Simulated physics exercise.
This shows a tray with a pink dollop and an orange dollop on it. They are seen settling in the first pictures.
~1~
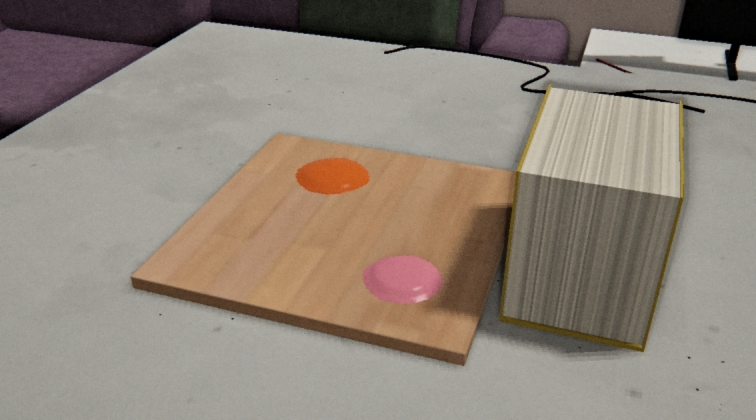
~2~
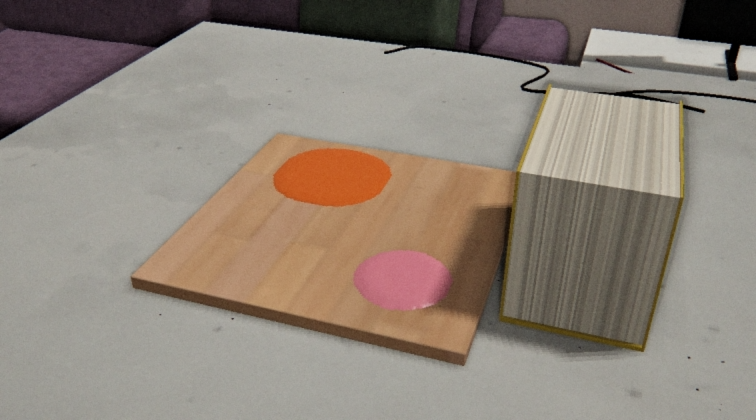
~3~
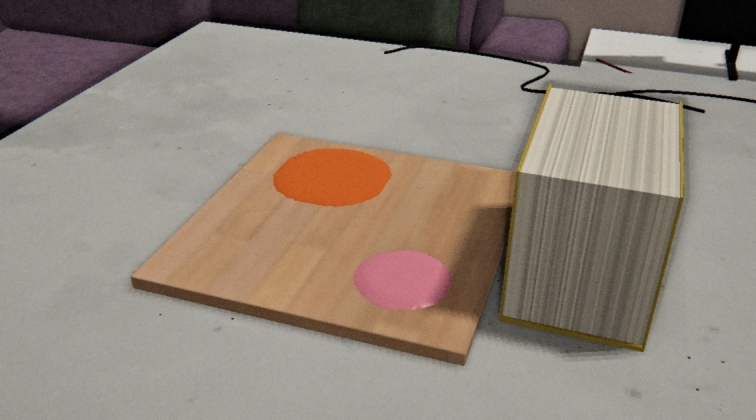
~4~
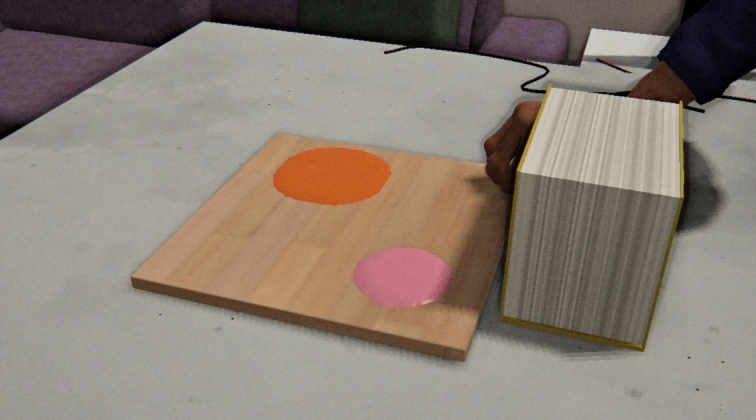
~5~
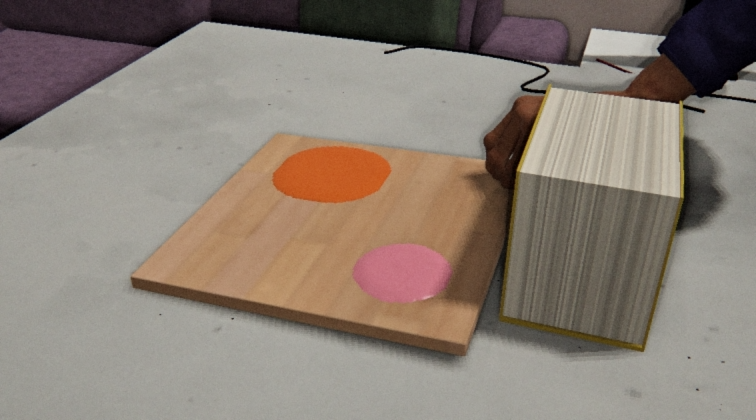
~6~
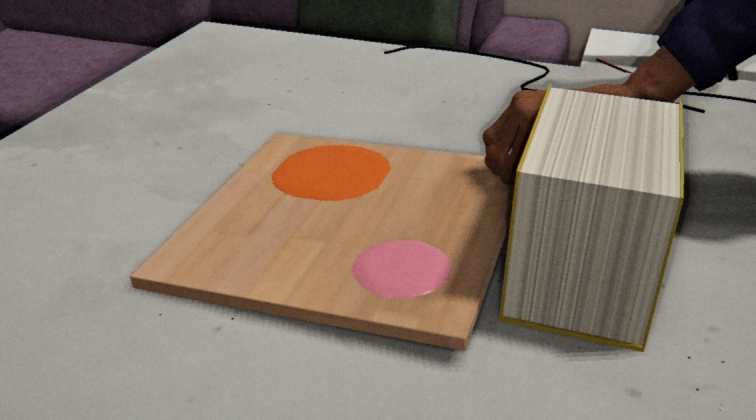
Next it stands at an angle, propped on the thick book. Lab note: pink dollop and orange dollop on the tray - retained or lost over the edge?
Result: Pink dollop retained; orange dollop lost over the edge.
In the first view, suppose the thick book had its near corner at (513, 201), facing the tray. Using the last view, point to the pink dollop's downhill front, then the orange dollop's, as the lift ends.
The first tip is at (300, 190), the second at (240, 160).
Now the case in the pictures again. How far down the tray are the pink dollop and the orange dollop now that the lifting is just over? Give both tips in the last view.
(277, 182); (242, 160).
A moment on, slope about 32°; the pink dollop has crept a little; the orange dollop is dripping off the low end.
Further on, the pink dollop has crept down a long way; the orange dollop is dripping off the low end.
When it is over, slope about 32°; the pink dollop has crept down a long way; the orange dollop is dripping off the low end.
